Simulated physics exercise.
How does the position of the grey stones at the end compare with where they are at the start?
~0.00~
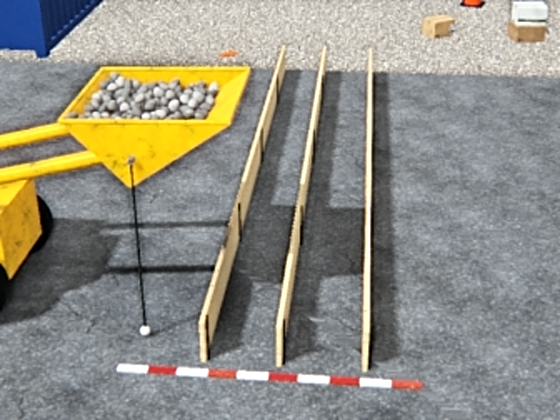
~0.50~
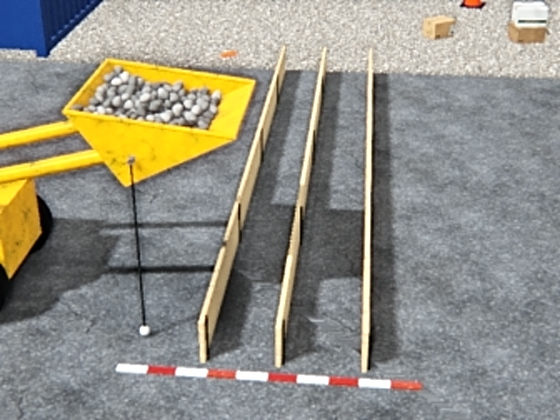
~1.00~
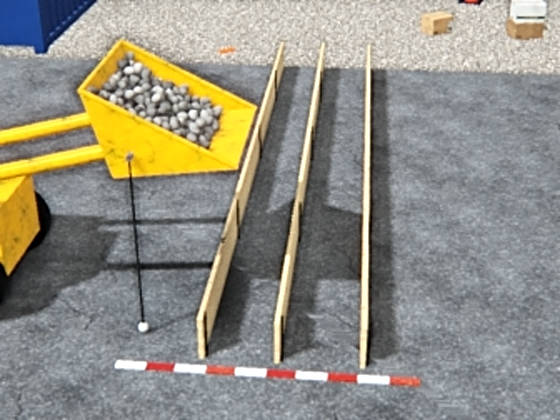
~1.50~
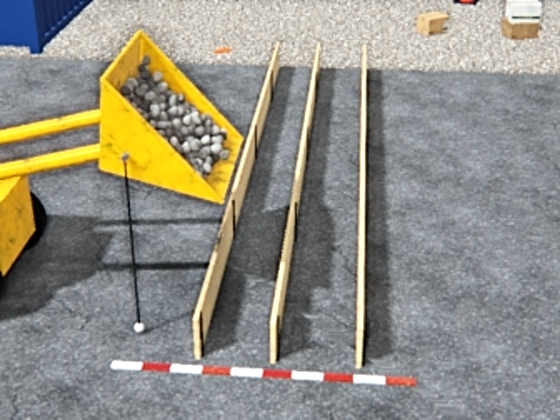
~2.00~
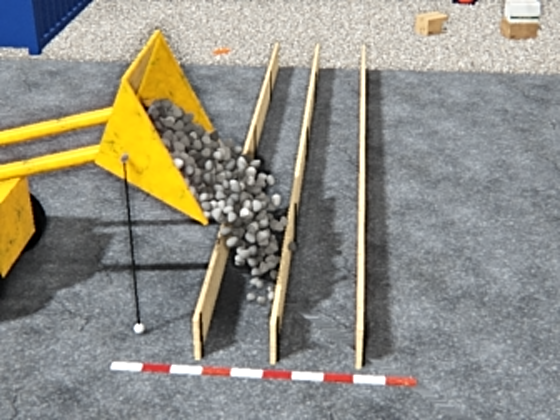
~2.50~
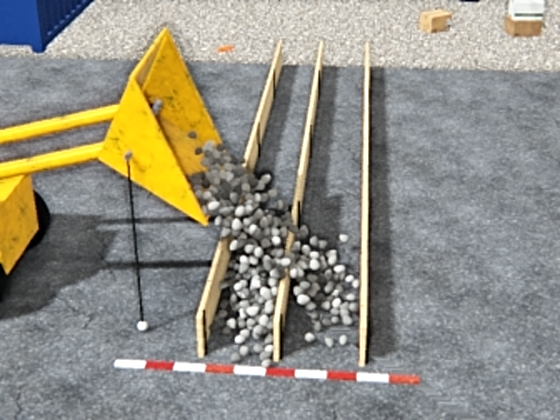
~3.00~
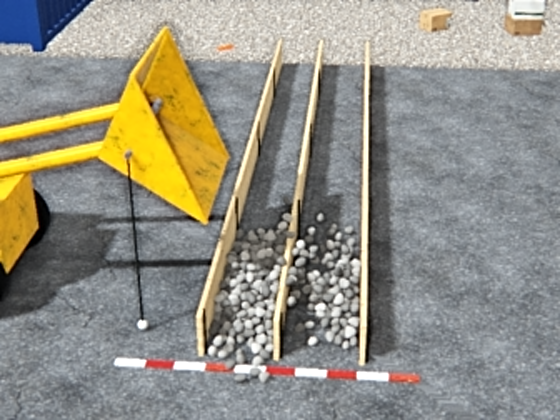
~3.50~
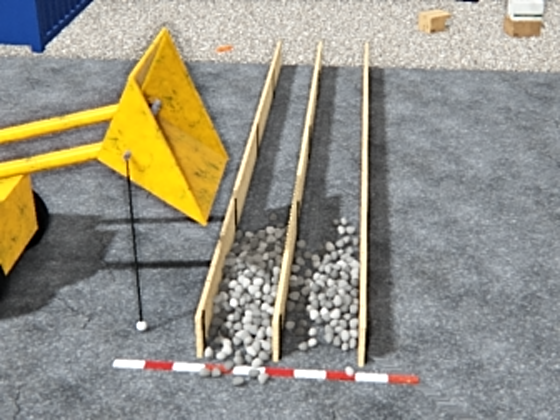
At the start the stones are piled in the yellow bucket at the upper left. At the end they lie lower and further right, on the ground between the wooden planks near the red and white strip.
The clip shows a yellow loader bucket full of grey stones tipping down to the right and pouring them across wooden planks on dark ground. The empty bucket stays tilted while the stones settle in the two lanes between the planks, more in the left one.
